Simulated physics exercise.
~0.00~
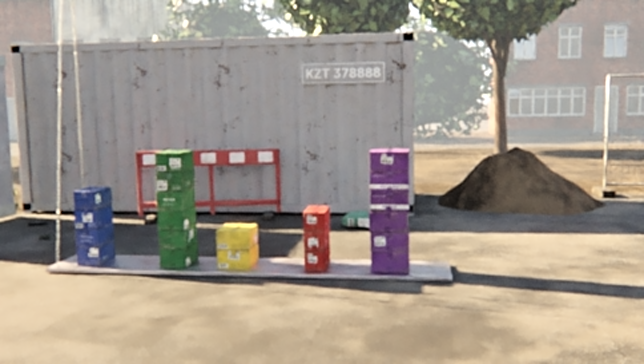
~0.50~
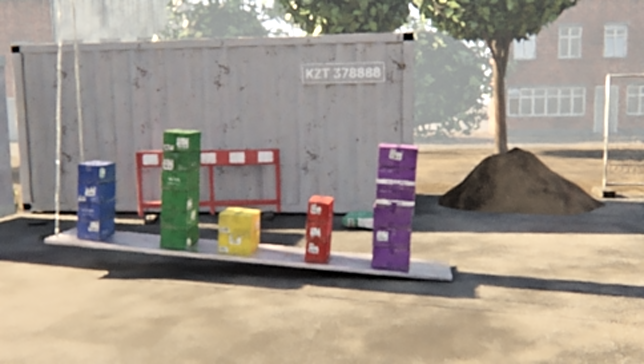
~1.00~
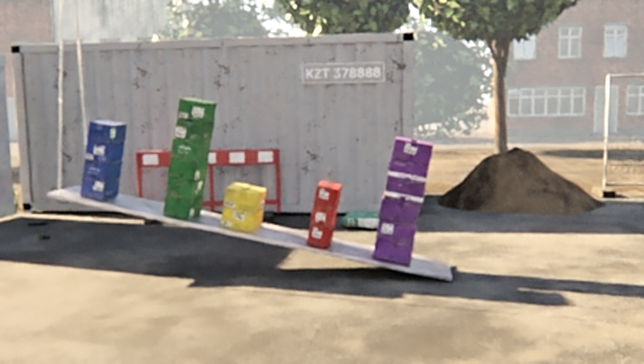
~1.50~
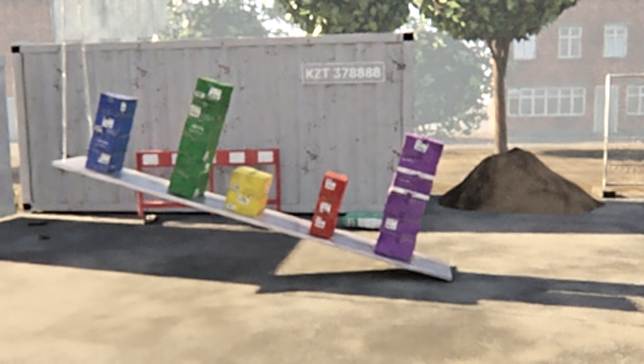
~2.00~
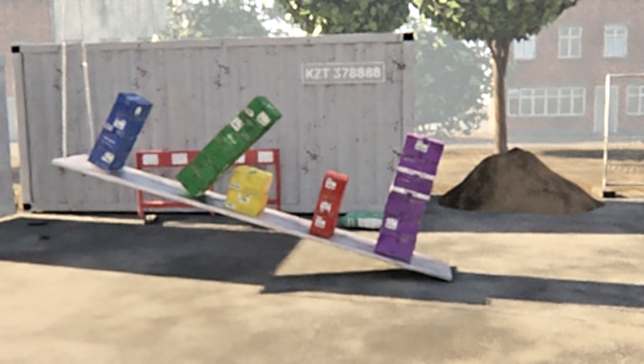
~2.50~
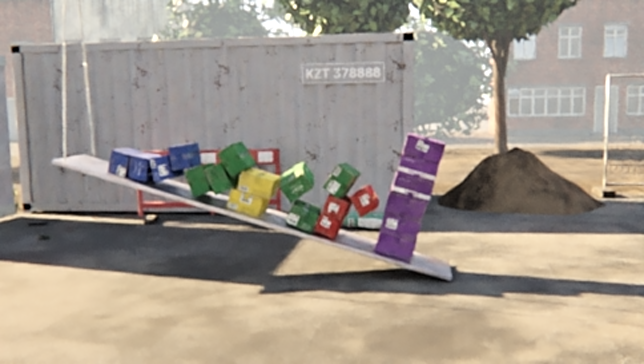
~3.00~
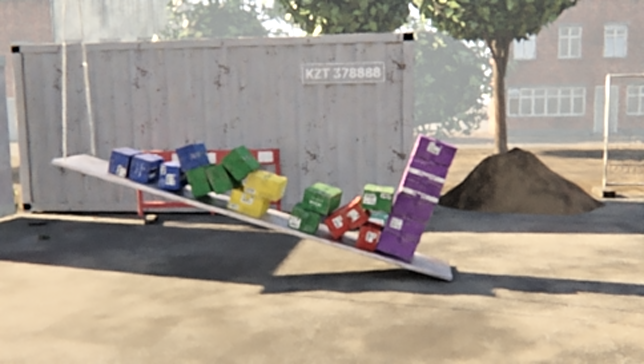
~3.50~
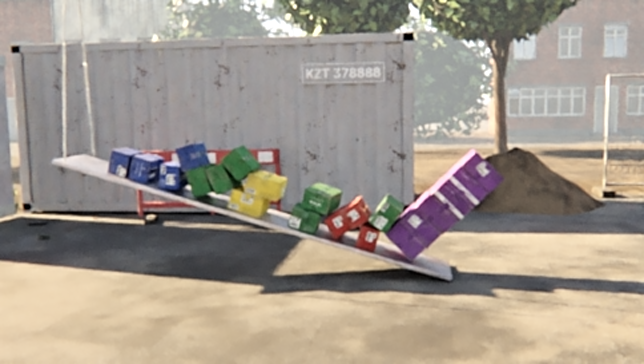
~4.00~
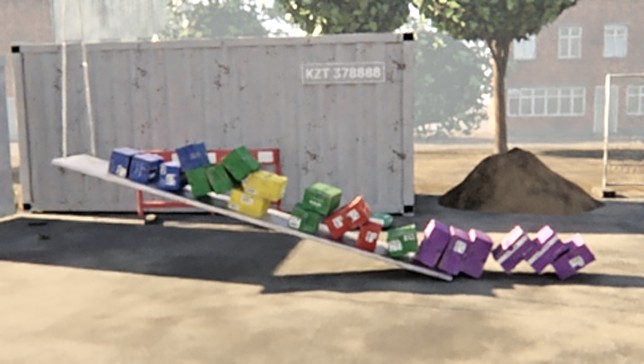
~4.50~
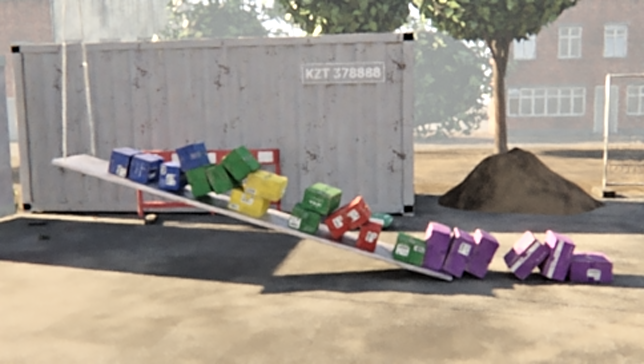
In a sunlit yard, a tilting deck topples green, blue, red and finally purple parcel stacks, the yellow pile staying together.
